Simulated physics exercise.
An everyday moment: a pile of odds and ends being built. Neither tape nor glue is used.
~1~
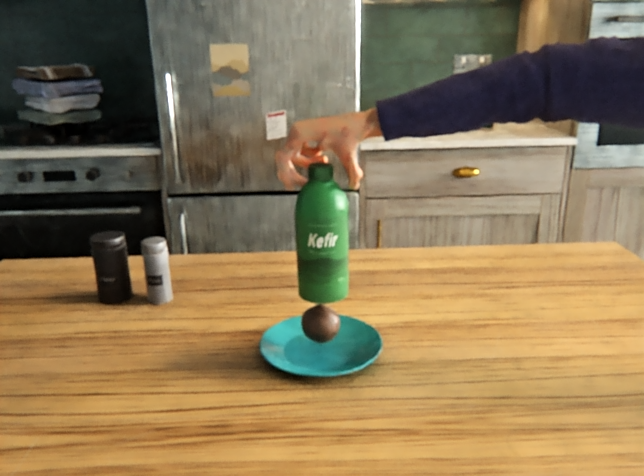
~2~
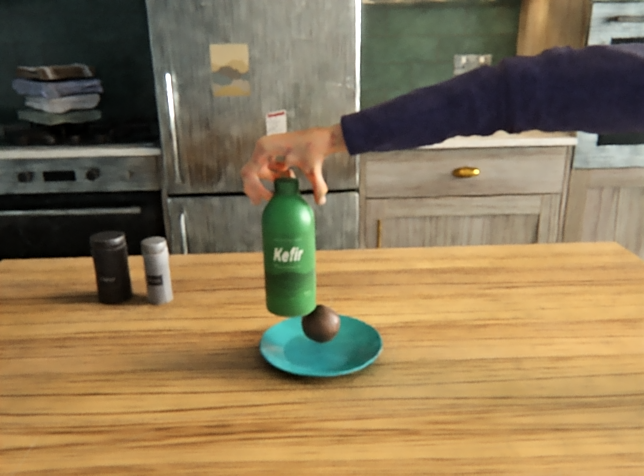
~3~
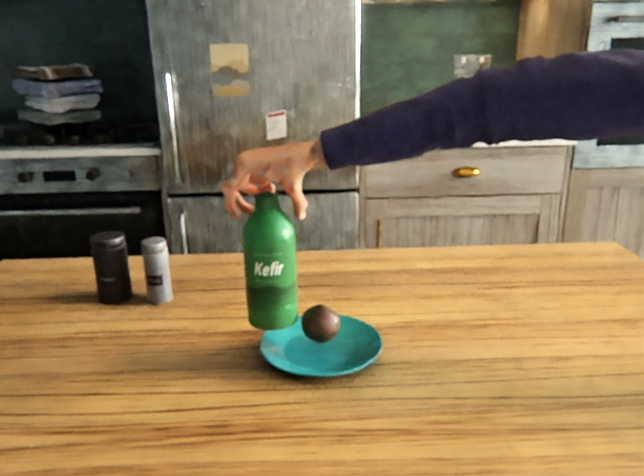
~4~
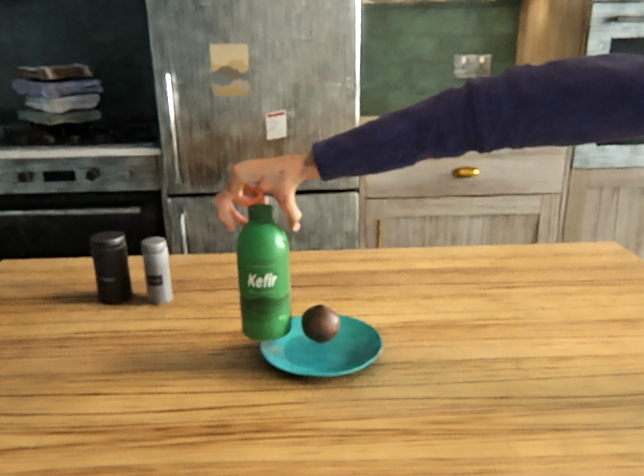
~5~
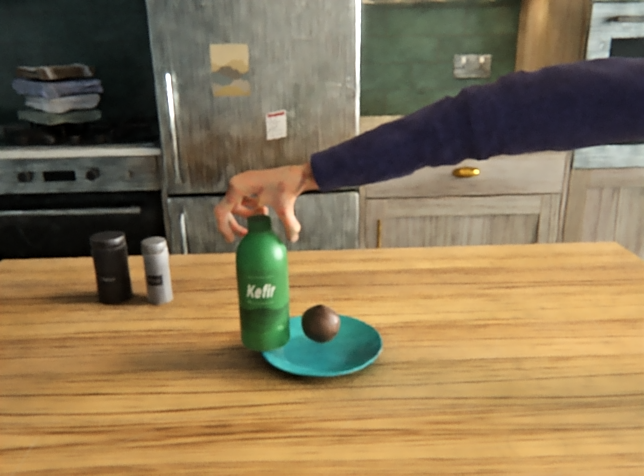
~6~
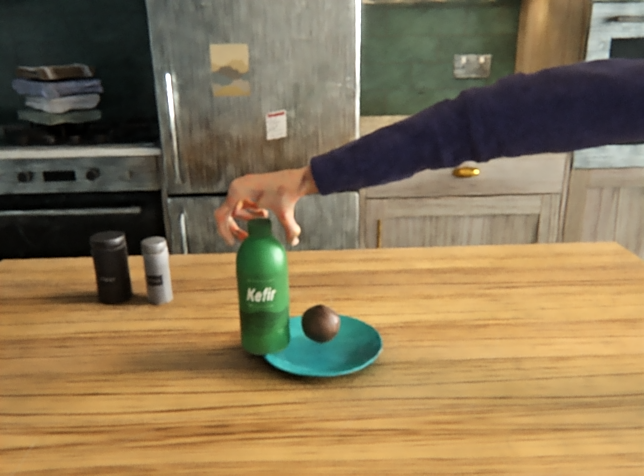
The clip shows a hand lowering a green bottle from above a round brown object on a teal plate, moving it left and down until it is set at the plate's left edge, with the fingers still holding its top.
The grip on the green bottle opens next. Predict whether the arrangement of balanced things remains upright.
I predict no tumble.
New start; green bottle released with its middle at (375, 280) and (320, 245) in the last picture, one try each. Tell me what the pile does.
Result of try one: The pile remains stable; result of try two: The pile tips over.
Then, 0.50 s later than the last frame, all is still.
Then, 1.30 s later than the last frame, green bottle resting near (263, 284).
When it is over, all 5 as before. End places, in pixels of the last picture, green bottle near (262, 285). The pile stays up.
